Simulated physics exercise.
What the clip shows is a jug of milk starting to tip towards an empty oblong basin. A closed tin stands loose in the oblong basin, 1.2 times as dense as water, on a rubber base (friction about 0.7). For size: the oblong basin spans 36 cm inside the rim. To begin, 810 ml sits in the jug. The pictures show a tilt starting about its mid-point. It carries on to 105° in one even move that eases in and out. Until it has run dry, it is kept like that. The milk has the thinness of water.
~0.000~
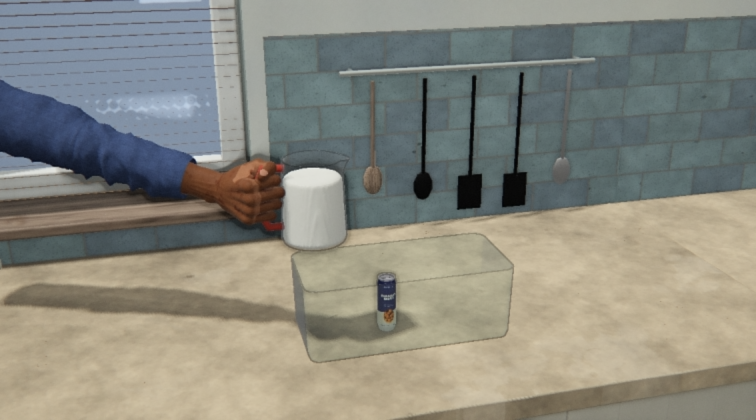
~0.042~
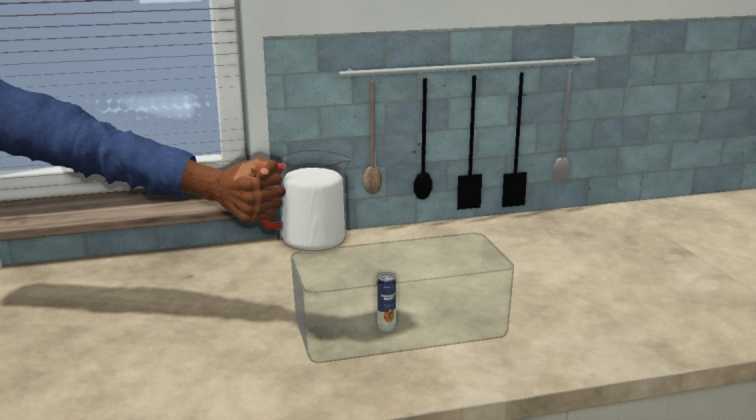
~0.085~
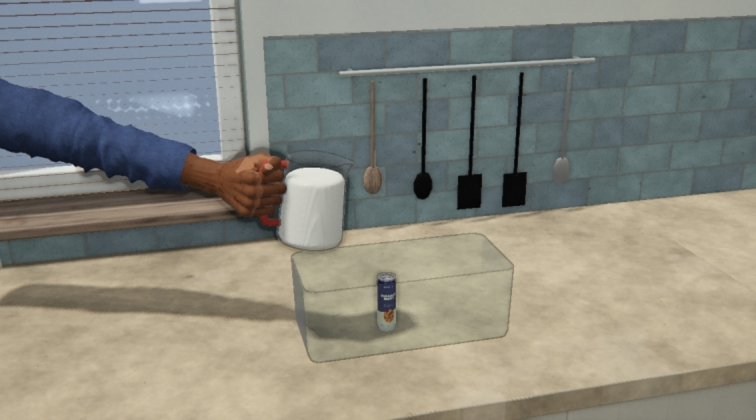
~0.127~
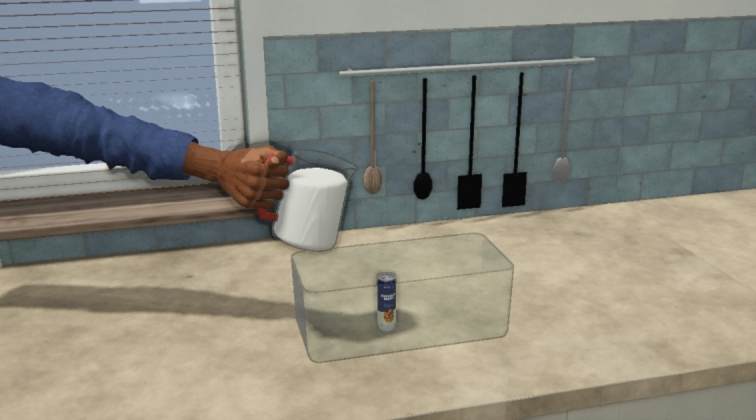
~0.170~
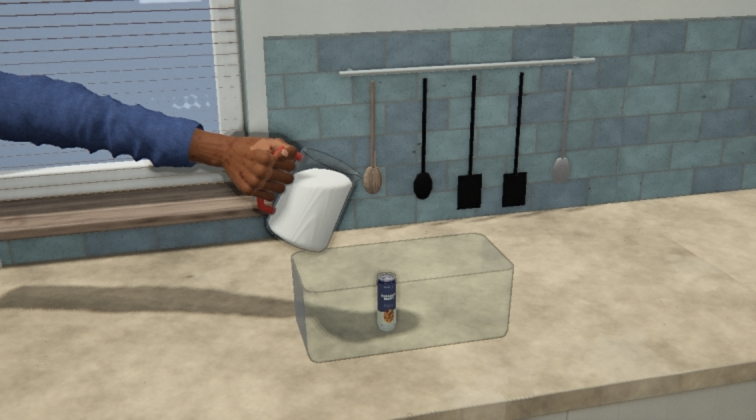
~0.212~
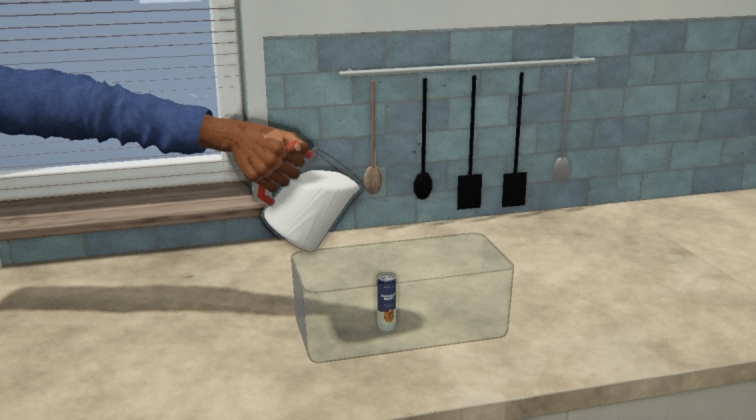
A kitchen counter with a mottled beige top is seen from slightly above, with blue-green tiles, a blinded window at left and five utensils hanging from a rail behind it. A hand in a blue sleeve holds a white jug beside a clear oblong basin, in which a small dark-blue and white tin stands upright. The hand tilts the jug steadily rightward towards the basin, slowly at first, while the tin, basin and camera stay still.
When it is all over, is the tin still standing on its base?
Yes, it is still on its base.
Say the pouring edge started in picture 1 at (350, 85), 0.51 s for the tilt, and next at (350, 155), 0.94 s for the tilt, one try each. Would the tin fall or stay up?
First it keeps standing; then it keeps standing.
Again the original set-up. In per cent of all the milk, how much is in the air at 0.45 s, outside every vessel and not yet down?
20 %.
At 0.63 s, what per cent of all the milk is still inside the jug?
I'd say some 26 per cent remains.
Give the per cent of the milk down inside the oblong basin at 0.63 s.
Roughly 56 percent of it.
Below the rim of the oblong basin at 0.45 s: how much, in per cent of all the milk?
I'd estimate some 12 percent of the liquid.
By 0.45 s the tilt is 102° and 68 per cent is still to pour; the tin stands where it began.
By 0.63 s the tilt is 105° and 27 per cent is still to pour; the tin stands where it began.
By 0.81 s the tilt is 105° and 9 per cent is still to pour; the tin stands where it began.
By 1.01 s the tilt is 105° and 2 per cent is still to pour; the tin stands where it began.
At rest the tin stands where it began.
